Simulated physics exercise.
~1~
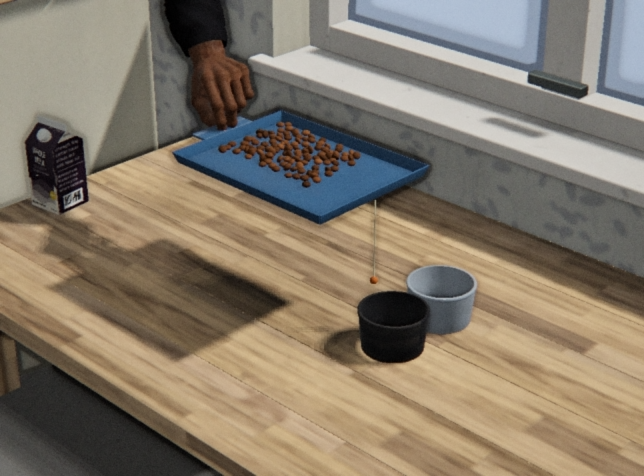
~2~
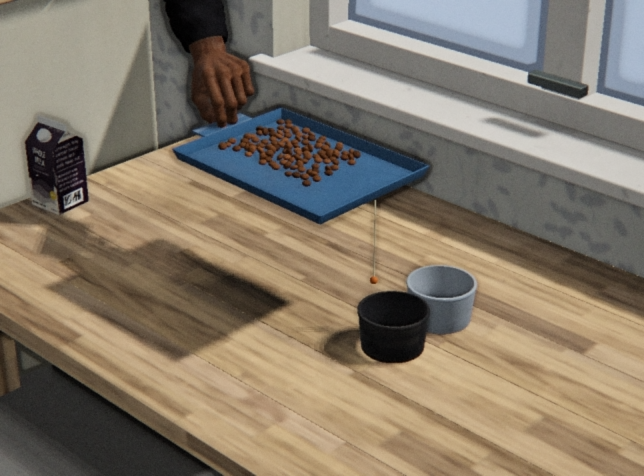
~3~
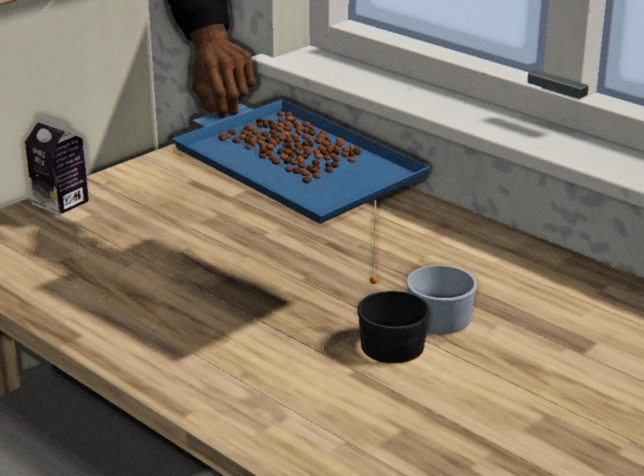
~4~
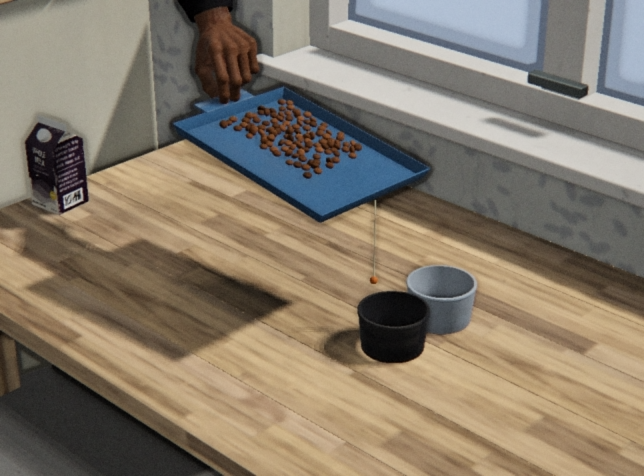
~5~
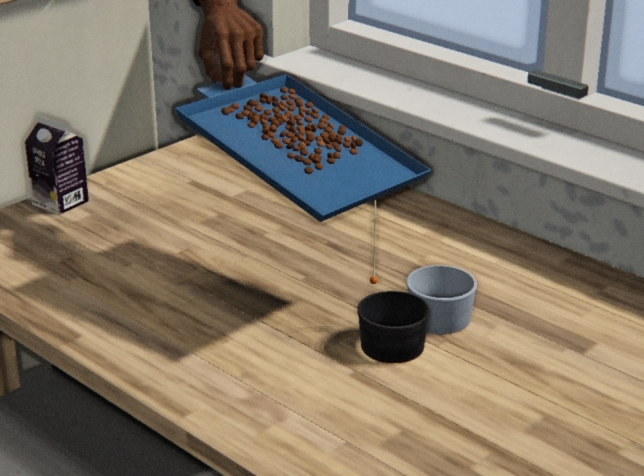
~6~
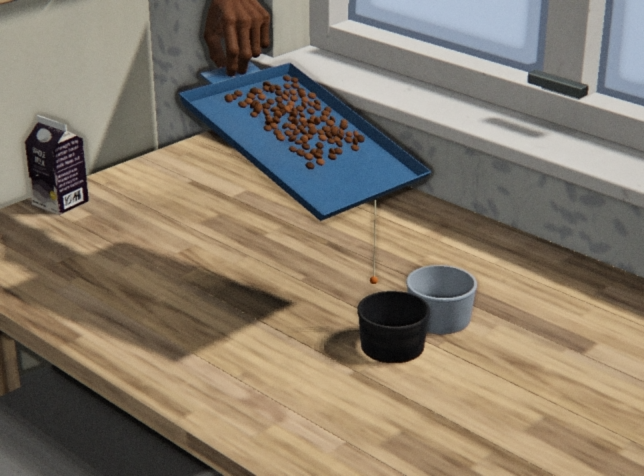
We see a hand holding a blue tray of small brown pieces above a black dish and a grey dish on a wooden counter, steadily raising the handle end so the tray slopes more steeply while the pieces stay clustered.
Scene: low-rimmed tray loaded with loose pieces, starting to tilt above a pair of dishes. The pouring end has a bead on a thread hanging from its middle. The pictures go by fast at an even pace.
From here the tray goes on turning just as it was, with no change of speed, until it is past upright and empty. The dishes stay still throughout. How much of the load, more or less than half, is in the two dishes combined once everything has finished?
So the dishes get the majority of the load, I reckon.
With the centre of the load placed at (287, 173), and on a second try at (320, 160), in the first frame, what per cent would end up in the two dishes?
Roughly 70 % and then 80 %.
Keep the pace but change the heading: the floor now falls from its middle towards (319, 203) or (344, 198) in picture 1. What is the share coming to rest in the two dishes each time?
0 % and 40 %.
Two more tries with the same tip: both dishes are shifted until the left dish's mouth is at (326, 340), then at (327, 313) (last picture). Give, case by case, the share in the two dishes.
Around 10 and around 10 per cent, in that order.
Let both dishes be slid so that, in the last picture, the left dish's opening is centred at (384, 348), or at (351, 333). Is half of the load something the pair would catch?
Result, first place: Not as much as half; second place: Not as much as half.
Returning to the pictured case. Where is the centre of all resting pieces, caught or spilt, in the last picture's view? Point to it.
About (440, 314).
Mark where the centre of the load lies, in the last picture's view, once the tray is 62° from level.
I'd put the middle of the pieces at roughly (403, 178).
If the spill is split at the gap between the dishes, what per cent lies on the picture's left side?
Around 10 per cent, give or take.
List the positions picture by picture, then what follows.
Corners of the pouring end at (320, 213) and (423, 165), level; middle of the load at (287, 150), bits of dog kibble; left dish at (420, 337); right dish at (467, 309); bead on its thread at (374, 280), in the first picture.
Corners of the pouring end at (320, 213) and (423, 166), level; middle of the load at (288, 148), in the second picture.
Corners of the pouring end at (321, 213) and (424, 166), tipped barely, lowest at the right corner; middle of the load at (288, 142), in the third picture.
Corners of the pouring end at (322, 212) and (424, 168), tipped a little, lowest at the right corner; middle of the load at (289, 133), in the fourth picture.
Corners of the pouring end at (323, 211) and (425, 169), tipped a little, lowest at the right corner; middle of the load at (291, 124), in the fifth picture.
Corners of the pouring end at (324, 211) and (425, 170), tipped clearly, lowest at the right corner; middle of the load at (293, 115); left dish at (420, 337); right dish at (467, 309), in the sixth picture.
Soon after the last picture, tray tipped steeply; most on the tray; a stray few in the right dish; a small part in the air.
A little later, tray tipped past a quarter turn; a small part on the tray; a small part in the left dish; about half in the right dish; a small part outside both; a small part in the air.
Later still, tray tipped past a quarter turn; a small part in the left dish; about two thirds in the right dish; about a quarter outside both.
At rest, tray tipped past a quarter turn; a small part in the left dish; about two thirds in the right dish; about a quarter outside both.
